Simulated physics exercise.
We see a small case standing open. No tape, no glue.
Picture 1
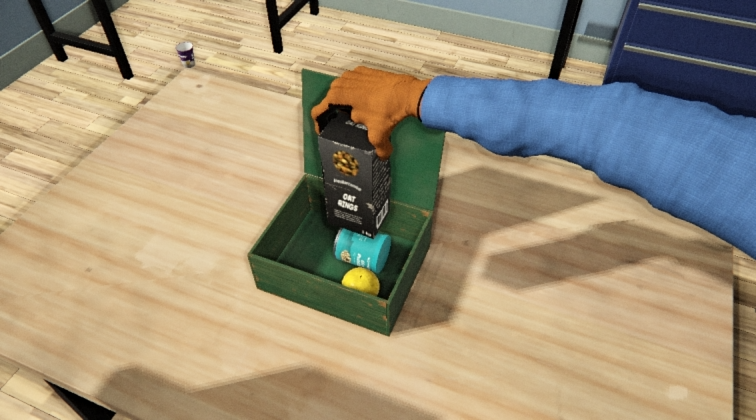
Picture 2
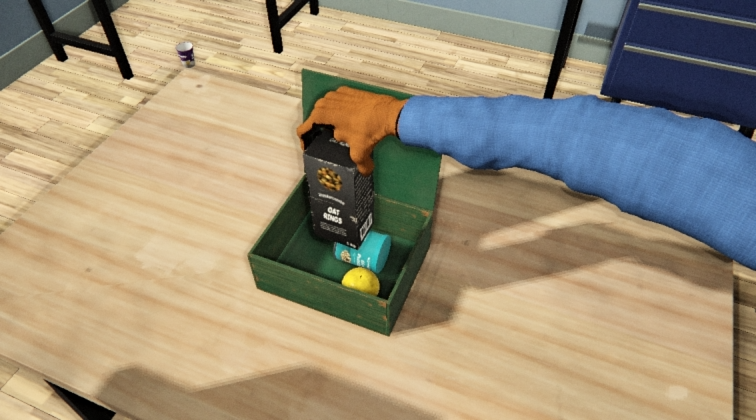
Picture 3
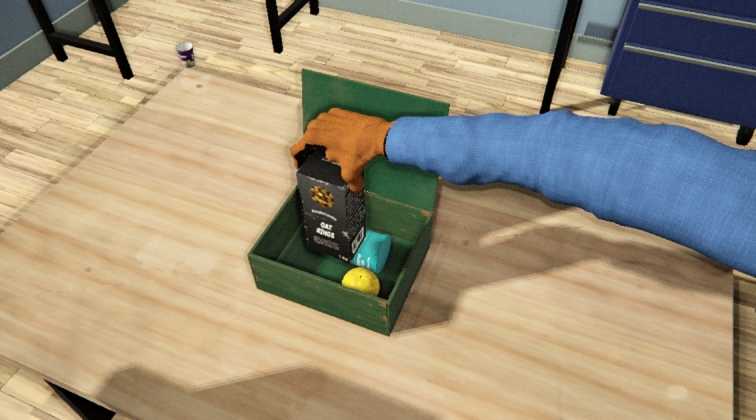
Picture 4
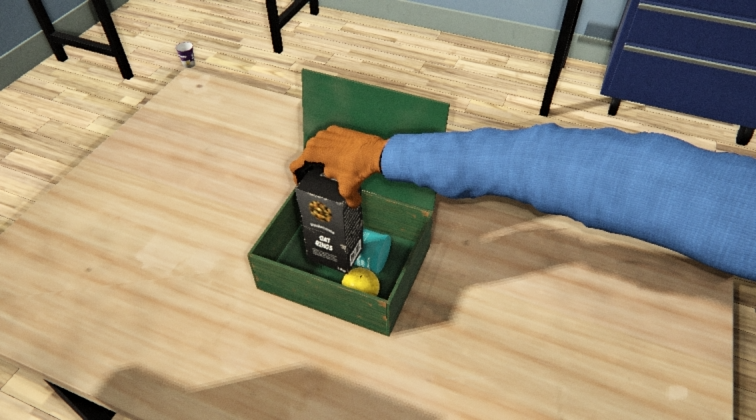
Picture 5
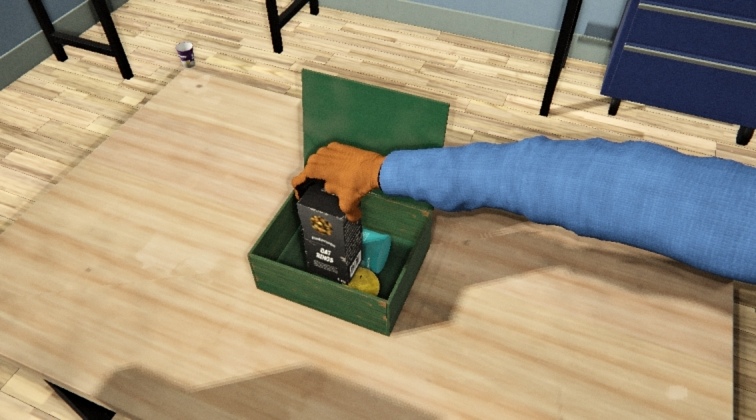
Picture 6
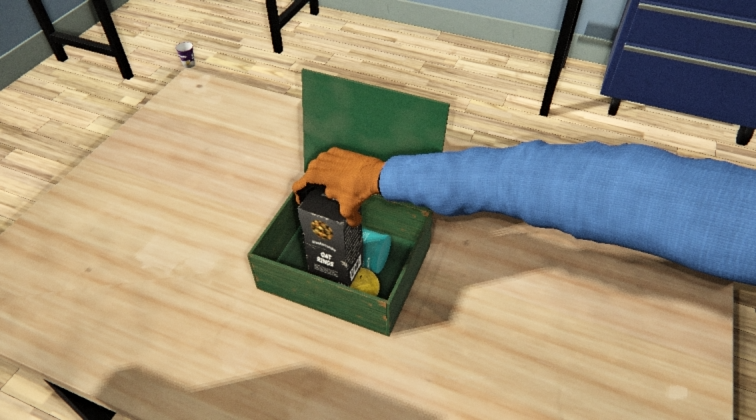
On a wooden tabletop, a small green case stands open with a turquoise tin and a yellow round item inside, while an orange-gloved hand holds a black carton above them. The hand shifts slightly left and lowers the carton into the case beside the tin, keeping its grip on the top.
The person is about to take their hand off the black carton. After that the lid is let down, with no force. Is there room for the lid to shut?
As it turns out, it shuts flat.
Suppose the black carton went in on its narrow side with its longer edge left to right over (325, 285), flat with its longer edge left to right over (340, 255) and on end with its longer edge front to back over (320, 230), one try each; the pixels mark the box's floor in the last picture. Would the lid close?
In the first case it will not close; in the second case it will not close; in the third case it will not close.
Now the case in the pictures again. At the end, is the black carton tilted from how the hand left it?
The black carton ends up tilted.
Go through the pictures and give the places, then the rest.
In the first picture, still above its spot; black carton (357, 177); turquoise tin (362, 248).
In the second picture, still above its spot; black carton (342, 191); turquoise tin (362, 248).
In the third picture, still above its spot; black carton (334, 207).
In the fourth picture, still above its spot; black carton (332, 221).
In the fifth picture, still above its spot; black carton (333, 233).
In the sixth picture, in place under the hand; black carton (333, 238).
Then, 0.90 s after the last picture, lid starting down; black carton on its side near (314, 271); yellow apple rolled a little.
Then, 1.70 s after the last picture, lid 43° above the rim; black carton on its side near (314, 271); yellow apple rolled a little.
At rest, lid shut; tipped over in the box, black carton; the other 2 in place. Seen from the same camera at the end, black carton near (314, 271).
